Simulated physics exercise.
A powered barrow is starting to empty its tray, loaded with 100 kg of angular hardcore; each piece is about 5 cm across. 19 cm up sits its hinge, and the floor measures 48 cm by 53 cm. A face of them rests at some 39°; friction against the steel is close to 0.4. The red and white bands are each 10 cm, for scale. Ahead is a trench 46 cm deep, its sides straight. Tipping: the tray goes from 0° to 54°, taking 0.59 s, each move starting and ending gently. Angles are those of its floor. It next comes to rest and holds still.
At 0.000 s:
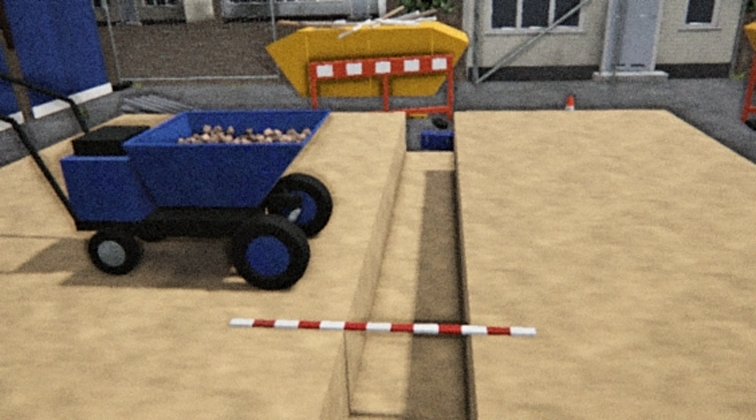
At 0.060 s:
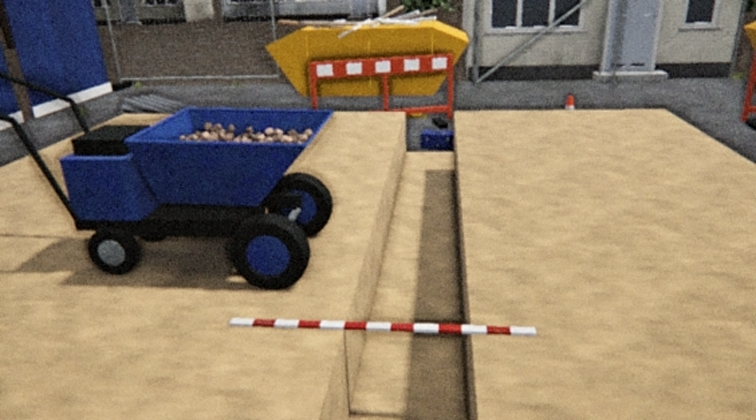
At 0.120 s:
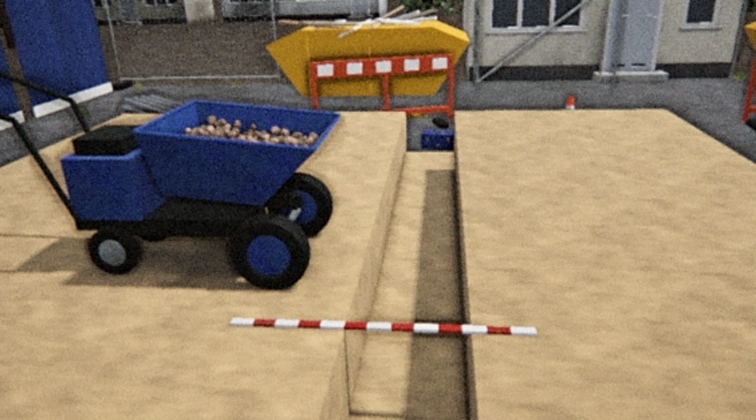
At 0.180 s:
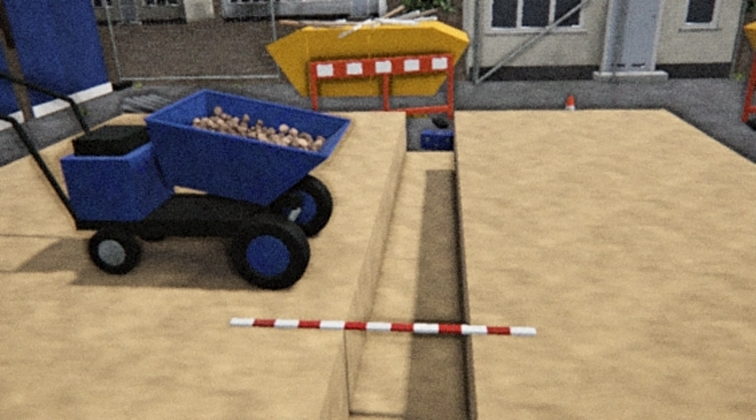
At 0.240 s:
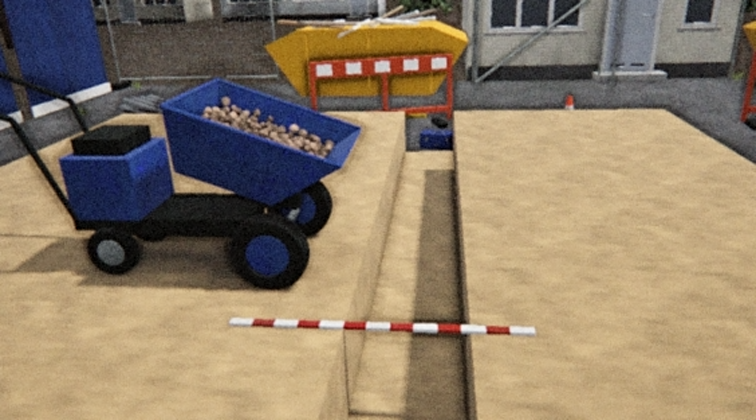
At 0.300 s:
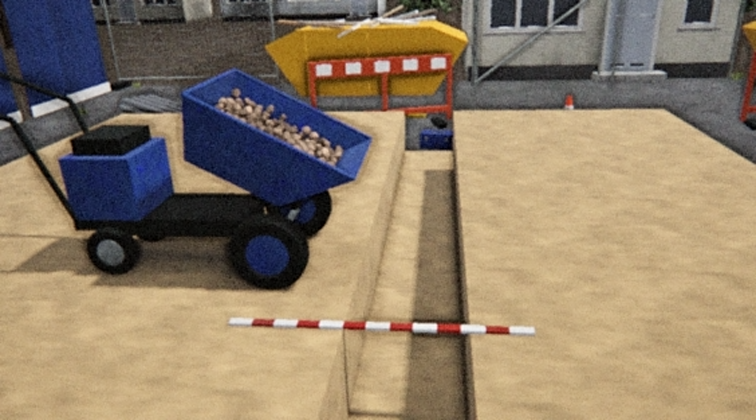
Blue powered barrow loaded with brown stones raising its tray steadily, tilting it down to the right beside a straight-sided trench.
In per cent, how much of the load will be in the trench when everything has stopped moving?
Around 24 per cent of it.
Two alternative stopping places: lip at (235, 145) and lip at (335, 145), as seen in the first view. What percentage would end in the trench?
From the first spot near 20, from the second near 15 per cent.
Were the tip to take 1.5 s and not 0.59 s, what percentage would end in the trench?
Roughly 0 per cent.
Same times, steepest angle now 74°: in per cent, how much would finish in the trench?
It would be near 90 per cent.
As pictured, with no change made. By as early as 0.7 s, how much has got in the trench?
Close to 0 per cent at that time.
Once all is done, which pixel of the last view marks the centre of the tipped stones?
I'd point somewhere around (441, 336).
After 0.4 s the floor is at 45°; 100 % in the tray; the foremost stones are at (349, 194).
After 0.7 s the floor is at 54°; 100 % in the tray; the foremost stones are at (392, 206).
After 1.0 s the floor is at 54°; 84 % in the tray, 16 % in the trench; the foremost stones are at (467, 285).
After 3.0 s the floor is at 54°; 76 % in the tray, 24 % in the trench, 1 % past the trench; the foremost stones are at (490, 281).
